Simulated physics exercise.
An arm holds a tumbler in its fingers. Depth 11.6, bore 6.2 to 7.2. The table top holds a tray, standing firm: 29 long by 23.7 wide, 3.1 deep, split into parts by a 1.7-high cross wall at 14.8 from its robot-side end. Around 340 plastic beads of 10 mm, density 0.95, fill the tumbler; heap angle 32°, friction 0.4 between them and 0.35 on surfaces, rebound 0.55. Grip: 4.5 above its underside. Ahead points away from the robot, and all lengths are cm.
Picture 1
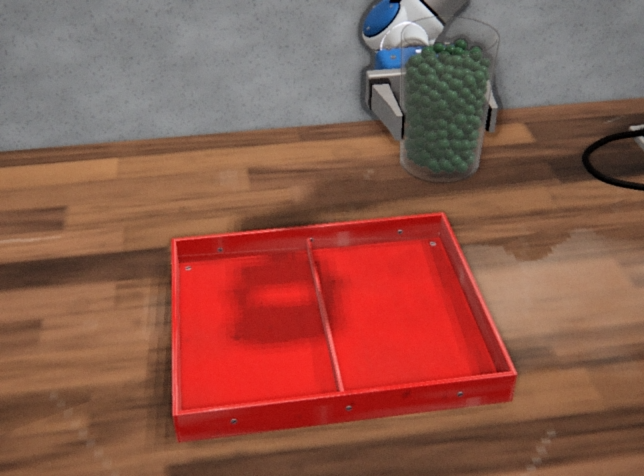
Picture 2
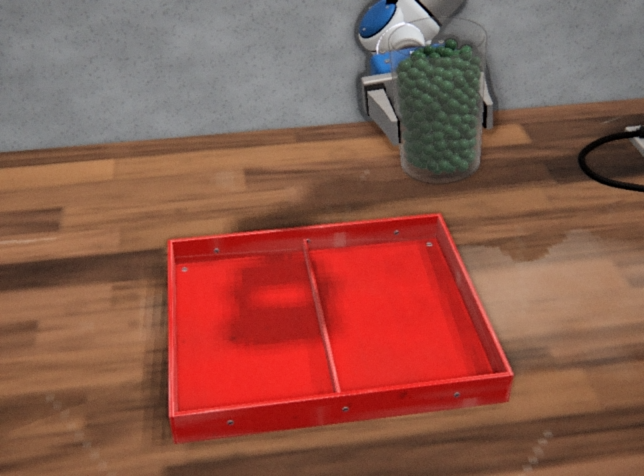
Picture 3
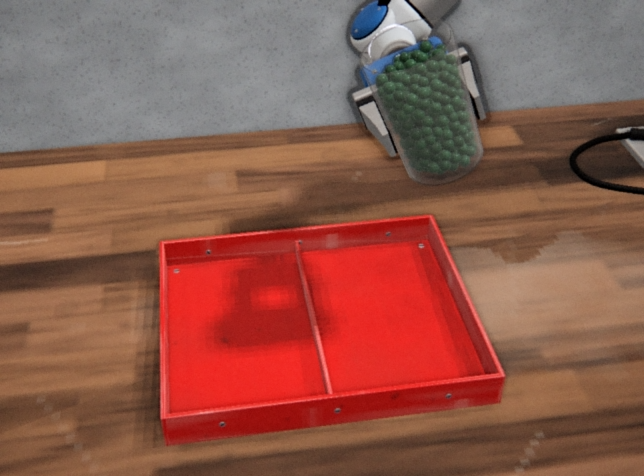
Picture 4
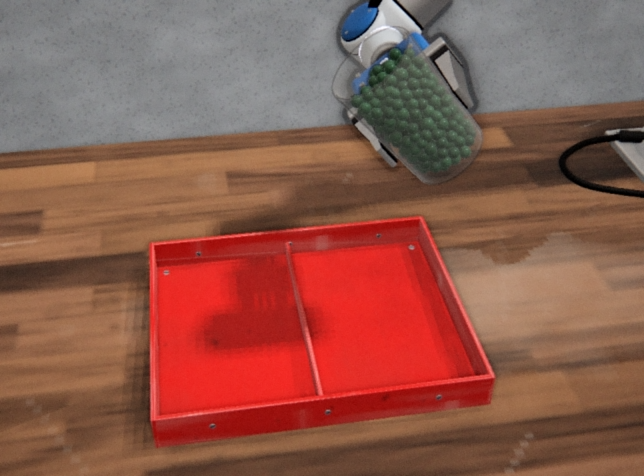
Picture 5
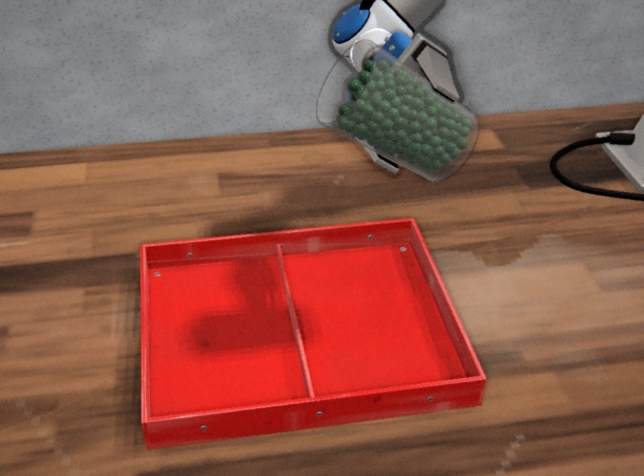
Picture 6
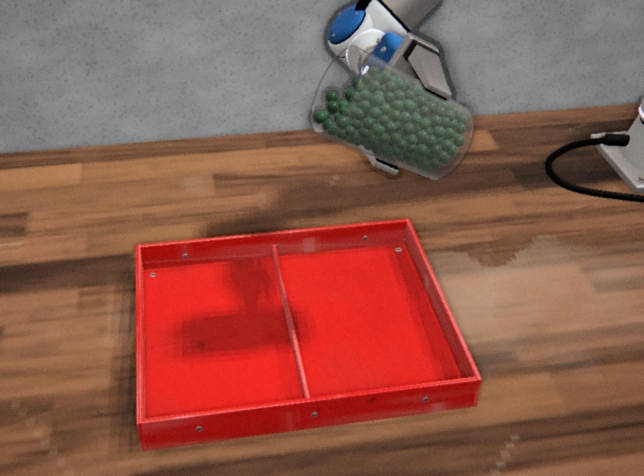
On a wooden table top behind a divided red tray, a robot arm holds a clear tumbler of green beads upright, then tilts it steadily to the left until it leans far over, the beads shifting toward its rim.
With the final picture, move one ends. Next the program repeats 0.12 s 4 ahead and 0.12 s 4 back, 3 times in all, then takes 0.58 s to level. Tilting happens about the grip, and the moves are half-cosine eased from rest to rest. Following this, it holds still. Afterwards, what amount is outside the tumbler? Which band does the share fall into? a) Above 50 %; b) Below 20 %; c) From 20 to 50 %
(c) From 20 to 50 %.
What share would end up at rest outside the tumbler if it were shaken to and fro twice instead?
In that case, some 20 per cent.
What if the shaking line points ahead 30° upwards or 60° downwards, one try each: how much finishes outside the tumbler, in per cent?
Near 40 and 0 percent respectively.
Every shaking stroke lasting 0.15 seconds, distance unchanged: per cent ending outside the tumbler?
15 %.
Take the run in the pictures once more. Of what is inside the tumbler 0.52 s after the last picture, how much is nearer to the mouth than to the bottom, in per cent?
Near 40 in a hundred.
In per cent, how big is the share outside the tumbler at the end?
About 30 %.
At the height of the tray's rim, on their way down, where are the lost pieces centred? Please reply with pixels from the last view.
Near (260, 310).
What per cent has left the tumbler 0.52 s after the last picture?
Share gone by then: Close to 20 %.
Then, 0.52 s later, tilted 60° forward, highest piece 25 above the table; 267 in the tumbler, 25 in the far-side part, 6 in the robot-side part, 44 in flight or on a rim.
Then, 1.04 s later, tilted 25° forward, highest piece 28 above the table; 247 in the tumbler, 66 in the far-side part, 26 in the robot-side part, 2 on the table or floor, 1 in flight or on a rim.
Then, 1.50 s later, level, highest piece 28 above the table; 247 in the tumbler, 66 in the far-side part, 26 in the robot-side part, 3 on the table or floor.
Then, 2.55 s later, level, highest piece 28 above the table; 247 in the tumbler, 66 in the far-side part, 26 in the robot-side part, 3 on the table or floor.
At rest, 247 in the tumbler, 66 in the far-side part, 26 in the robot-side part, 3 on the table or floor. That is 28 % outside the tumbler.
